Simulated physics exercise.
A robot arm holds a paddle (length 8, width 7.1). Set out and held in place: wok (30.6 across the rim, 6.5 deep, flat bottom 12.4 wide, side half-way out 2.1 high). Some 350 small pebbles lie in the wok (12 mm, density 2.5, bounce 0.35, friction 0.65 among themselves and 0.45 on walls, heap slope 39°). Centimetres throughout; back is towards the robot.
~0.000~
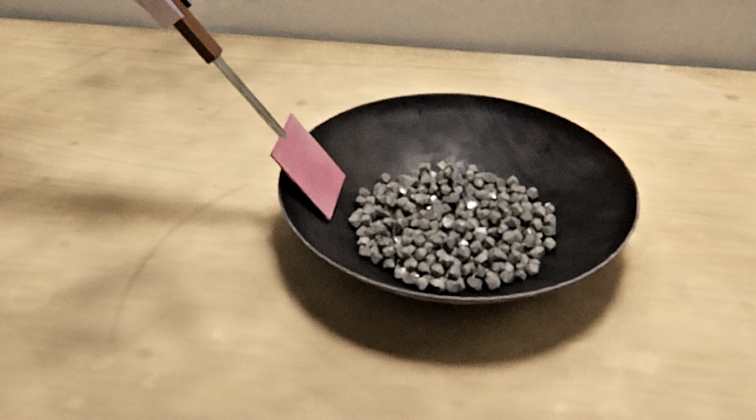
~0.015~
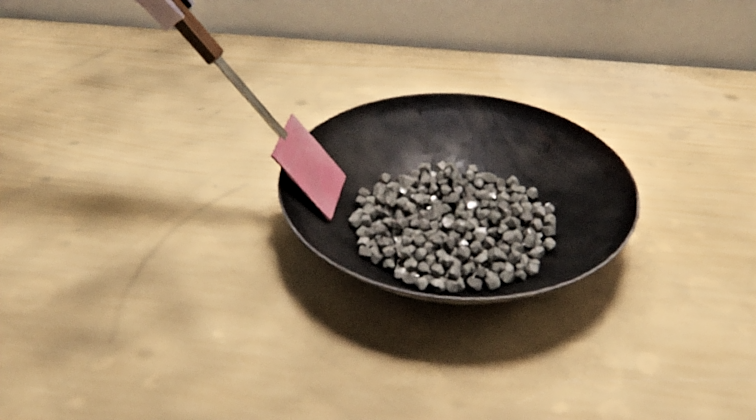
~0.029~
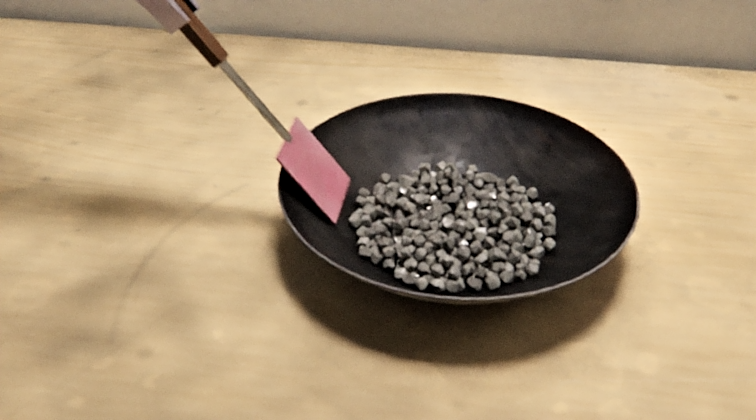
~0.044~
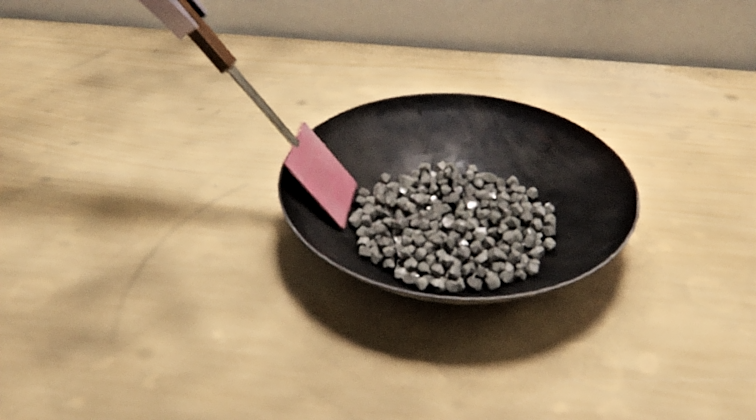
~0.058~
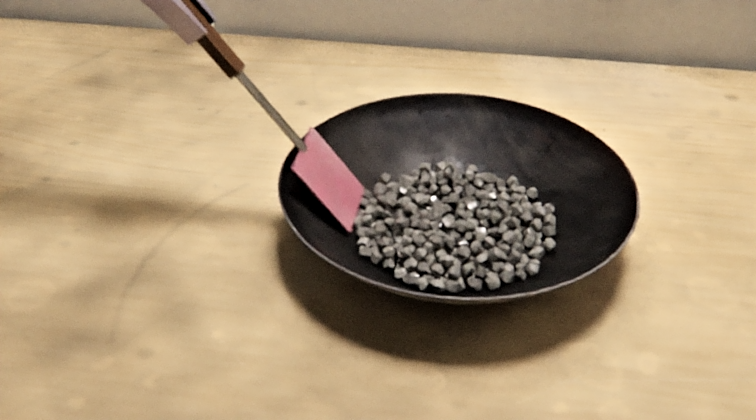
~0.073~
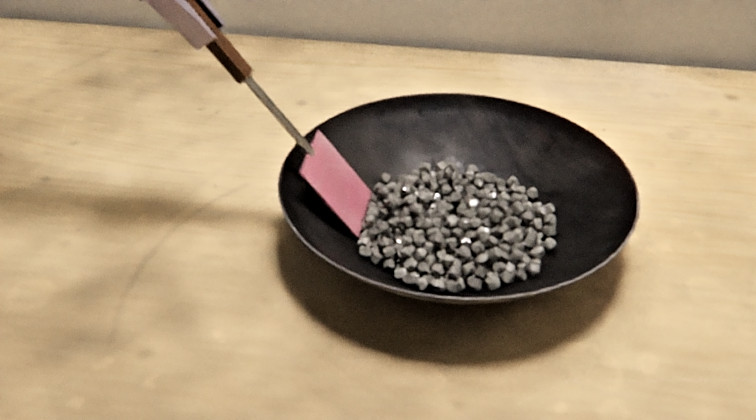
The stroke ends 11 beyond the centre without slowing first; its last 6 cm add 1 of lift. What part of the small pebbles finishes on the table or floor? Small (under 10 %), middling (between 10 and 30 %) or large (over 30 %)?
Answer: Middling; between 10 and 30 % of the small pebbles finish on the table or floor.
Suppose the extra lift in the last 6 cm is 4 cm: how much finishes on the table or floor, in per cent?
About 15 per cent.
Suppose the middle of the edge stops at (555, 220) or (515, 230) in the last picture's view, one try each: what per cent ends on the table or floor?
Some 5 and 0 per cent.
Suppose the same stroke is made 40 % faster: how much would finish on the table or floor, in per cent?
Then about 25 per cent.
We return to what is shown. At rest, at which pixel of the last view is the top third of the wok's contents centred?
At about (587, 204).
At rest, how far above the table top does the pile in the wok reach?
Some 8.0 cm.
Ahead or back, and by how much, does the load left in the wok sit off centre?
Some 4.5 cm ahead.
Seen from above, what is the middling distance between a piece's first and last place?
About 5 cm.
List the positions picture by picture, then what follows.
Paddle top edge at (281, 133), sloping 53°; upper third of the load around (446, 219), from x 355 to 550, top at y 170; 349 in the wok, in the first picture.
Paddle top edge at (282, 134), sloping 53°; upper third of the load around (446, 219), from x 355 to 550, top at y 170, in the second picture.
Paddle top edge at (287, 137), sloping 53°; upper third of the load around (446, 219), from x 355 to 550, top at y 170, in the third picture.
Paddle top edge at (294, 142), sloping 53°; upper third of the load around (446, 219), from x 355 to 550, top at y 170, in the fourth picture.
Paddle top edge at (302, 147), sloping 53°; upper third of the load around (447, 219), from x 360 to 550, top at y 170, in the fifth picture.
Paddle top edge at (310, 151), sloping 53°; upper third of the load around (450, 222), from x 365 to 550, top at y 170; 349 in the wok, in the sixth picture.
After 0.23 s, sloping 53°, highest piece 5 above the table; 349 in the wok.
After 0.38 s, sloping 53°, highest piece 8 above the table; 349 in the wok.
After 0.66 s, sloping 53°, highest piece 8 above the table; 295 in the wok, 53 on the table or floor, 1 on the blade or in flight.
After 1.71 s, sloping 53°, highest piece 7 above the table; 295 in the wok, 54 on the table or floor.
At rest, 295 in the wok, 54 on the table or floor. That is 15 % on the table or floor.
